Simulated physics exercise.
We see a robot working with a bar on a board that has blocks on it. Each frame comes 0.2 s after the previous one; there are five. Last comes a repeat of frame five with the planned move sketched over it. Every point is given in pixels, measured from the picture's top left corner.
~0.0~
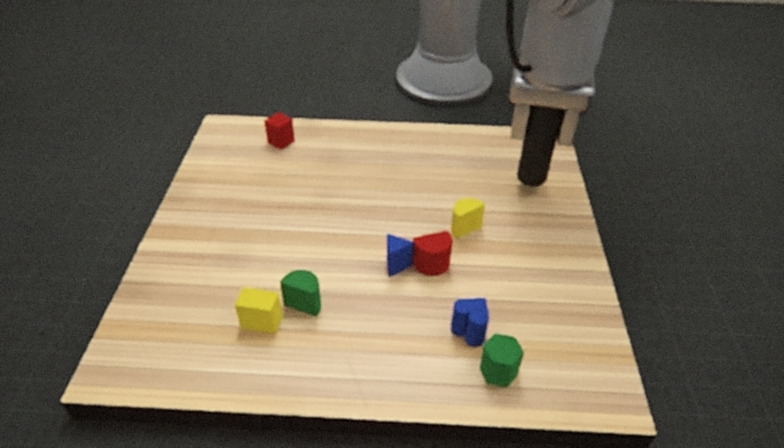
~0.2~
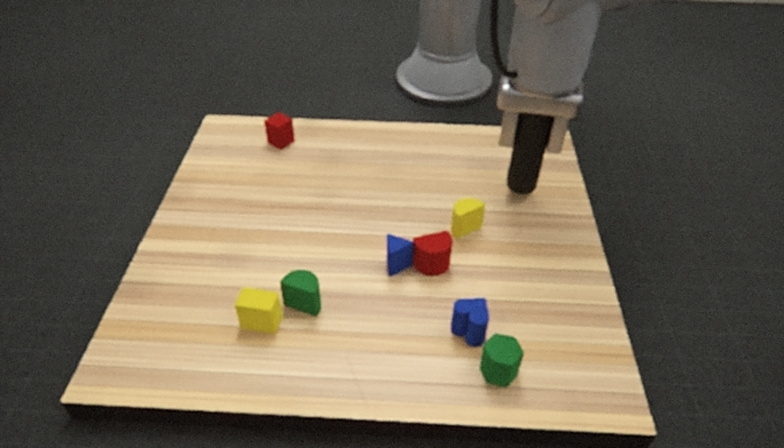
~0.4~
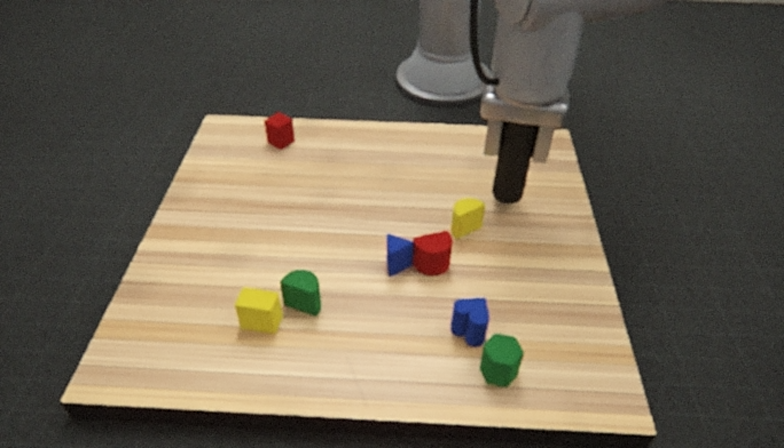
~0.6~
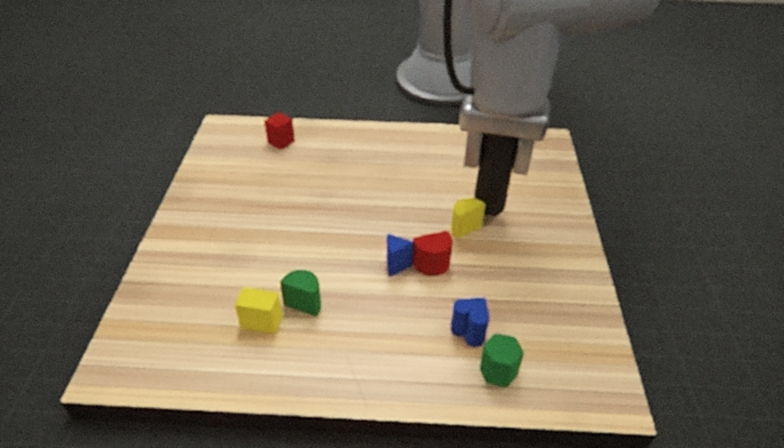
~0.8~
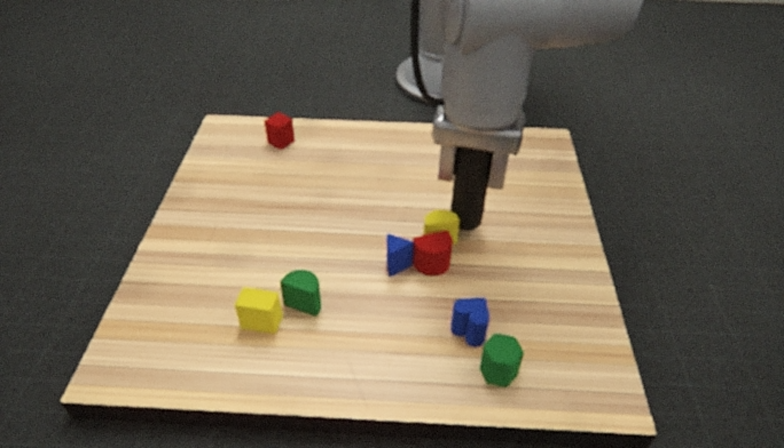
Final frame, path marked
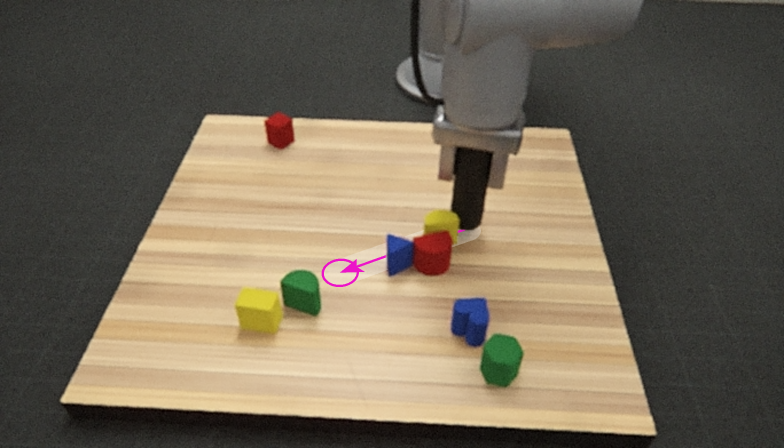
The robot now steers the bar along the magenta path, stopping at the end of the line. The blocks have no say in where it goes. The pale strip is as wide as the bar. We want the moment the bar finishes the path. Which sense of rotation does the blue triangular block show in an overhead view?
In a top view, it turns counterclockwise.
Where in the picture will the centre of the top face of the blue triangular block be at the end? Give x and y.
Roughly at (382, 257).
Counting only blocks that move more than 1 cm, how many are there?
Number moved: 2.
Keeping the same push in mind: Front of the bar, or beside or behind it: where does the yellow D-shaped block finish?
I think the bar keeps pushing the yellow D-shaped block along right to the end.
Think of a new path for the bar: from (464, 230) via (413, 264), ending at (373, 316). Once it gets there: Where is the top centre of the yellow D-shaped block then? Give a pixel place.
Close to (379, 234).
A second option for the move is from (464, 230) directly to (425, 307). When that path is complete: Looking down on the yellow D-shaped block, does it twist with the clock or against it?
It rotates clockwise.
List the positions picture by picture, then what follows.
Tip of the bar at (531, 178), middles of tops, blue triangular block at (397, 242), red D-shaped block at (435, 241), yellow D-shaped block at (467, 205), in the first frame.
Bar at (521, 185), nothing pushed, in the second frame.
Bar at (507, 195), nothing pushed, in the third frame.
Bar at (489, 206), nothing pushed, in the fourth frame.
Bar at (466, 220), blue triangular block at (397, 242), red D-shaped block at (435, 241), yellow D-shaped block at (441, 216), in the fifth frame.
The line goes from (464, 230) directly to (340, 273).
What follows on the original path. One third of the way, bar at (425, 234); yellow D-shaped block at (397, 229), turned 20° clockwise.
Two thirds of the way, bar at (383, 248); blue triangular block at (382, 255), turned 45° anticlockwise; yellow D-shaped block at (352, 241), turned 30° clockwise.
At the end, bar at (340, 263); blue triangular block at (382, 257), turned 50° anticlockwise; red D-shaped block unmoved; yellow D-shaped block at (307, 248), turned 80° clockwise.
